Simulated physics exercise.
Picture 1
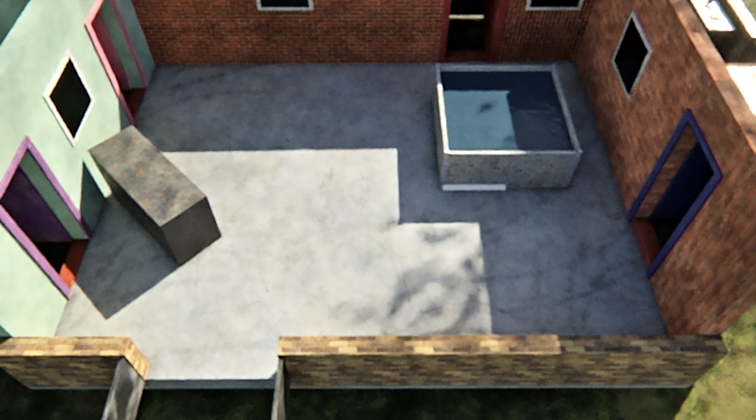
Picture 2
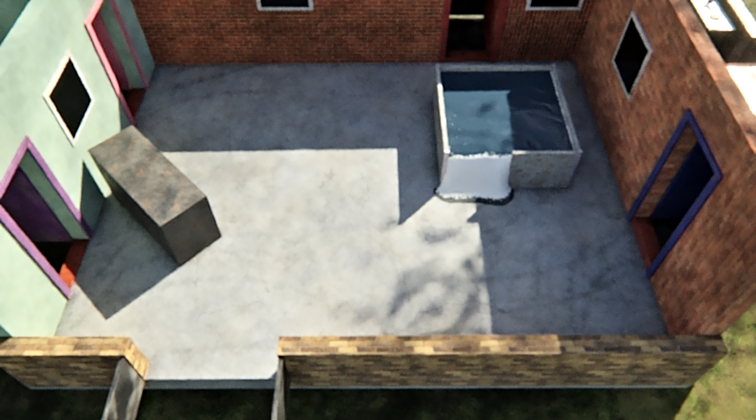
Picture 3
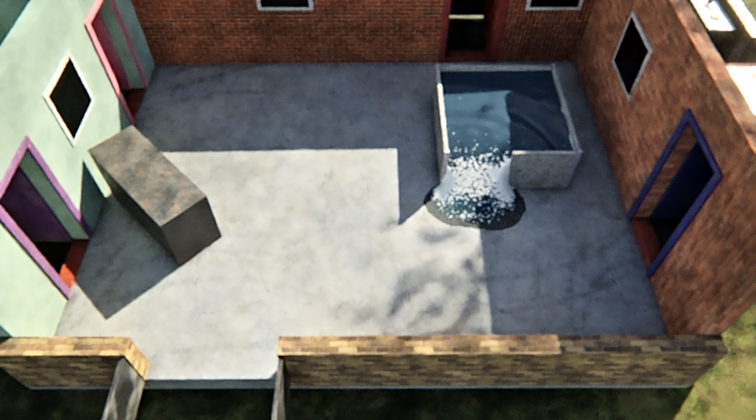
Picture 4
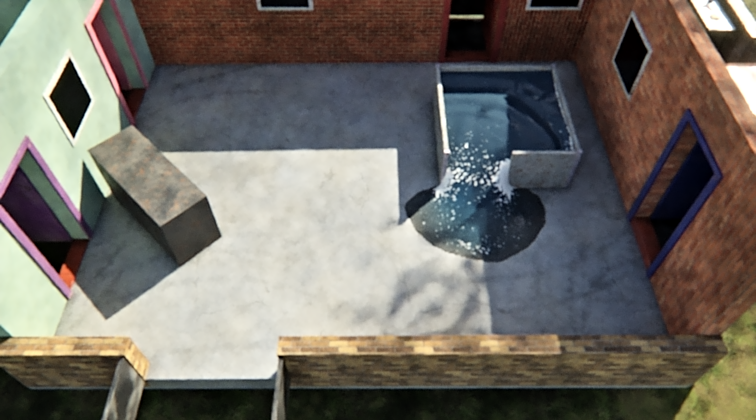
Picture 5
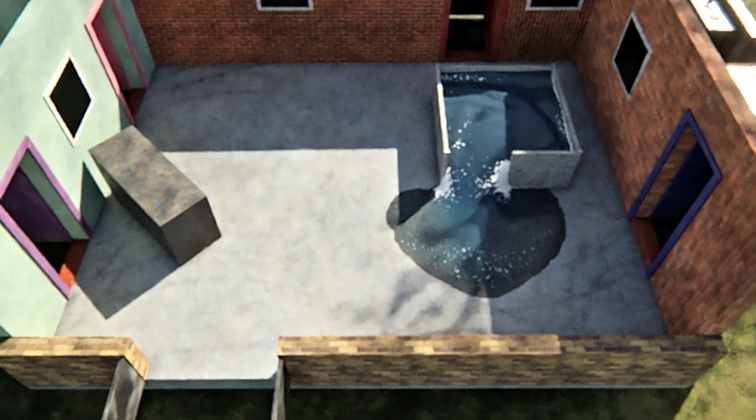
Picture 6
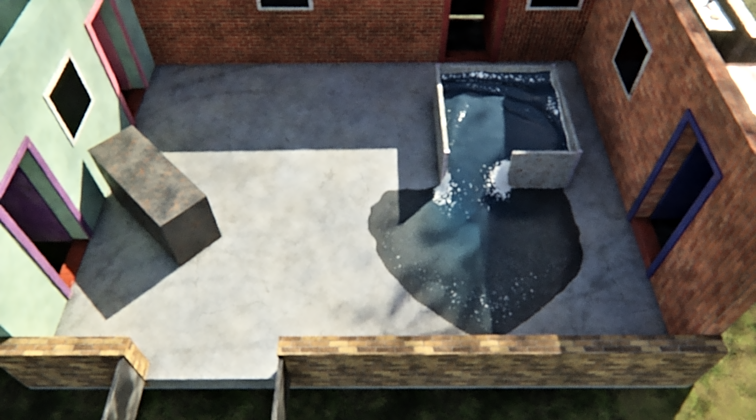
In a walled yard seen from above, part of the front wall of a water tank gives way, and water pours through the gap with white foam, spreading in a widening dark pool across the grey floor toward the low front wall.
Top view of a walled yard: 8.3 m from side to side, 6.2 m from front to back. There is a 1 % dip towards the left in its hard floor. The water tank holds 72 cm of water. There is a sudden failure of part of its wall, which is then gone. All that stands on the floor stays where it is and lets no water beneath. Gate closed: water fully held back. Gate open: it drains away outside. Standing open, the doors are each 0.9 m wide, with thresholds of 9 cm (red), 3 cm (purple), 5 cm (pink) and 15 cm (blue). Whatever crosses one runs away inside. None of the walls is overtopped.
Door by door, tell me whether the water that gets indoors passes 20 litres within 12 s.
Here is the picture: At the red door it stays within 20 litres; at the purple door it goes past 20 litres; at the pink door it stays within 20 litres; at the blue door it stays within 20 litres.
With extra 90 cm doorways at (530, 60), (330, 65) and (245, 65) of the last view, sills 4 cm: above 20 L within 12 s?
Taking them in order, the first gets enough, the second too little and the third too little.
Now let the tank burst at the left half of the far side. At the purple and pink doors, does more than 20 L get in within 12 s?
Result against the limit at purple: Limit held; result at pink: Limit broken.
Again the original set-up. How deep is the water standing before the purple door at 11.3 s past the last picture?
The depth comes to around 11.5 centimetres.
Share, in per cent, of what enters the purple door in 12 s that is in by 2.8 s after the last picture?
Roughly 0 percent is in by then.
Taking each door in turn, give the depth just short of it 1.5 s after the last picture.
Red 0 cm, purple 0 cm, pink 0 cm, blue 2 cm.
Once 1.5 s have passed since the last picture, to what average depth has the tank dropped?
Mean depth: About 40 cm.
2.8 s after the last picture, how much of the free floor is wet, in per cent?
Around 40 per cent wet.
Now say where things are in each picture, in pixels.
Still water, 72 cm deep, in the water tank at (503, 110), in the first picture.
The front is at (441, 196), 0.6 m from the gap at (476, 173); 0.3 m2 of floor is under water; 72 cm left at the back of the water tank, in the second picture.
The front is at (513, 220), 0.9 m from the gap at (476, 176); 0.9 m2 of floor is under water; 72 cm left at the back of the water tank, in the third picture.
The front is at (499, 255), 1.4 m from the gap at (475, 177); 2.1 m2 of floor is under water; 72 cm left at the back of the water tank, in the fourth picture.
The front is at (475, 291), 2.0 m from the gap at (475, 177); 3.7 m2 of floor is under water; 70 cm left at the back of the water tank, in the fifth picture.
The front is at (471, 330), 2.6 m from the gap at (475, 176); 5.5 m2 of floor is under water; 62 cm left at the back of the water tank, in the sixth picture.
Then, 0.7 s after the last picture water covers 25 % of the floor and is deepest (42 cm) near (463, 190); red door not reached, purple door not reached, pink door not reached, blue door not reached.
Then, 1.5 s after the last picture water covers 30 % of the floor and is deepest (33 cm) near (663, 358); red door not reached, purple door not reached, pink door not reached, blue door 2 cm at the sill, 0 L in.
Then, 2.8 s after the last picture water covers 40 % of the floor and is deepest (24 cm) near (663, 358); red door not reached, purple door 4 cm at the sill, 0 L in, pink door not reached, blue door 8 cm at the sill, 0 L in.
Then, 6.3 s after the last picture water covers 65 % of the floor and is deepest (18 cm) near (113, 211); red door 3 cm at the sill, 0 L in, purple door 12 cm at the sill, 144 L in, pink door 2 cm at the sill, 0 L in, blue door 6 cm at the sill, 0 L in.
Then, 11.3 s after the last picture water covers 90 % of the floor and is deepest (12 cm) near (87, 248); red door 3 cm at the sill, 0 L in, purple door 12 cm at the sill, 339 L in, pink door 5 cm at the sill, 0 L in, blue door 3 cm at the sill, 0 L in.
